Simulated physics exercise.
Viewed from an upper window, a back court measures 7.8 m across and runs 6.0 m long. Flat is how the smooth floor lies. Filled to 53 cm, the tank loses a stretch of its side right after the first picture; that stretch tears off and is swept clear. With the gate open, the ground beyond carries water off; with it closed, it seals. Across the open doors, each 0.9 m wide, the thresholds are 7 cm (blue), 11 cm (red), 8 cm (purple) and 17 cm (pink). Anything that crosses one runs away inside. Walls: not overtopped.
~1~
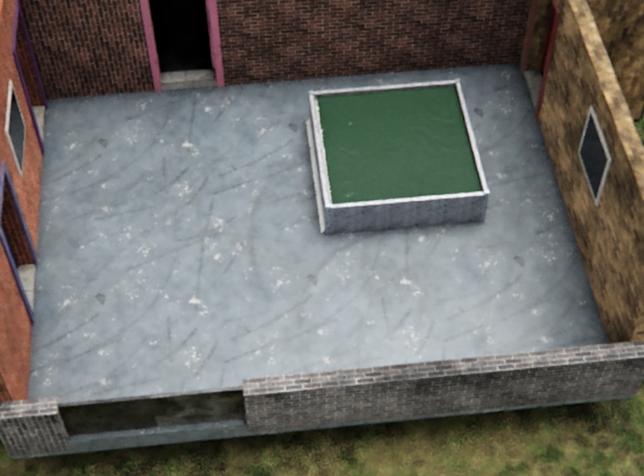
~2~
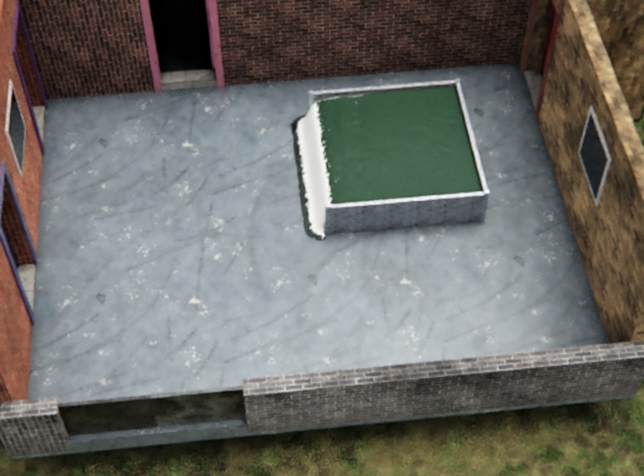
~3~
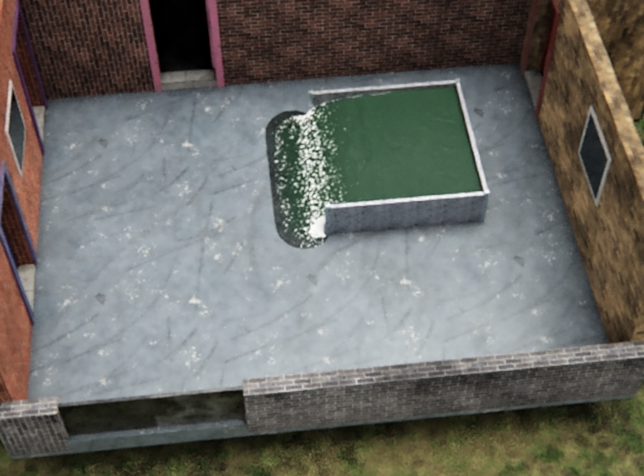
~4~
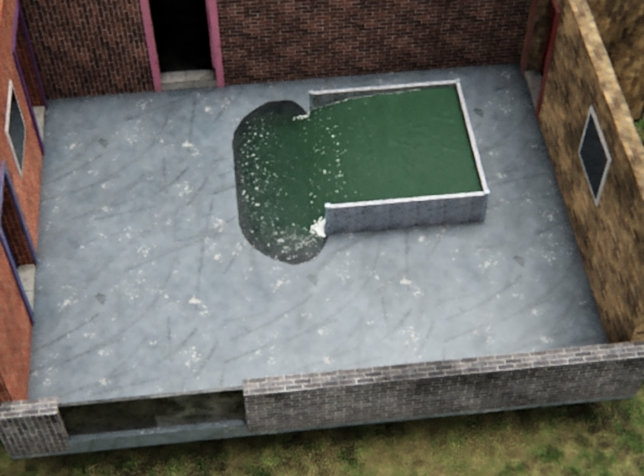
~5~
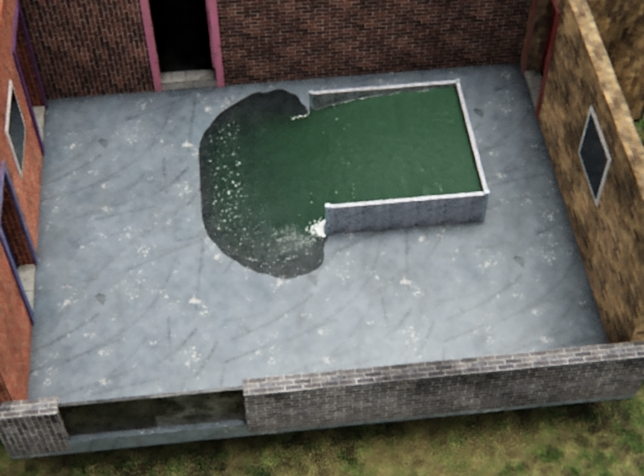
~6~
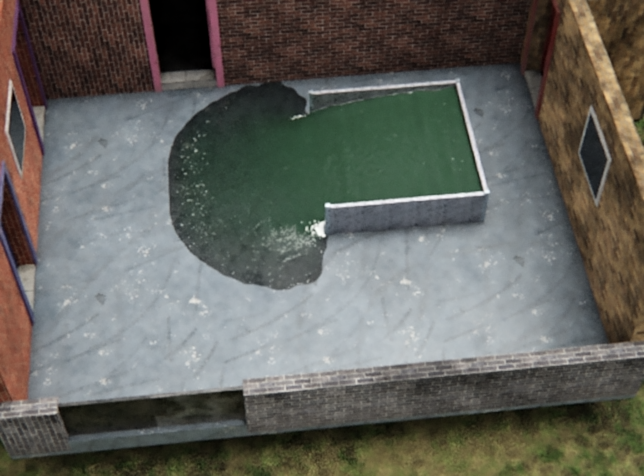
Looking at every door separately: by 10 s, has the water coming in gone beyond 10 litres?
At the end, blue door: Over; red door: Not over; purple door: Over; pink door: Not over.
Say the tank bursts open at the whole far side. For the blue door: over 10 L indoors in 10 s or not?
Measured against that limit, the blue door stays within it.
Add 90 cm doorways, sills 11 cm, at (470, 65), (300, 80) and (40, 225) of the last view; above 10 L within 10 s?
Well, the first is on the low side, the second is on the low side, and the third is on the high side.
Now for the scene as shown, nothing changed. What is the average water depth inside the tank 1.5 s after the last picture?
21 cm.
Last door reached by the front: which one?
It is the red one.
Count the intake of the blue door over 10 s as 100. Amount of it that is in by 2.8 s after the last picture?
About 50 per cent.
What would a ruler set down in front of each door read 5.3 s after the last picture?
In centimetres - blue: 10, red: 0, purple: 12, pink: 11.
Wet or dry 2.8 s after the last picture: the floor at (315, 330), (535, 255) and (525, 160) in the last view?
The first point is not yet hit, the second is not yet hit and the third is not yet hit.
Then, 0.7 s after the last picture water covers 35 % of the floor and is deepest (23 cm) near (319, 219); blue door not reached, red door not reached, purple door not reached, pink door 8 cm at the sill, 0 L in.
Then, 1.5 s after the last picture water covers 45 % of the floor and is deepest (28 cm) near (46, 104); blue door 16 cm at the sill, 3 L in, red door not reached, purple door 20 cm at the sill, 8 L in, pink door 13 cm at the sill, 0 L in.
Then, 2.8 s after the last picture water covers 50 % of the floor and is deepest (29 cm) near (28, 417); blue door 18 cm at the sill, 61 L in, red door not reached, purple door 27 cm at the sill, 143 L in, pink door 10 cm at the sill, 0 L in.
Then, 5.3 s after the last picture water covers 60 % of the floor and is deepest (15 cm) near (30, 381); blue door 10 cm at the sill, 108 L in, red door not reached, purple door 12 cm at the sill, 278 L in, pink door 11 cm at the sill, 0 L in.
Then, 9.3 s after the last picture water covers 95 % of the floor and is deepest (10 cm) near (598, 373); blue door 8 cm at the sill, 121 L in, red door 5 cm at the sill, 0 L in, purple door 4 cm at the sill, 287 L in, pink door 5 cm at the sill, 0 L in.
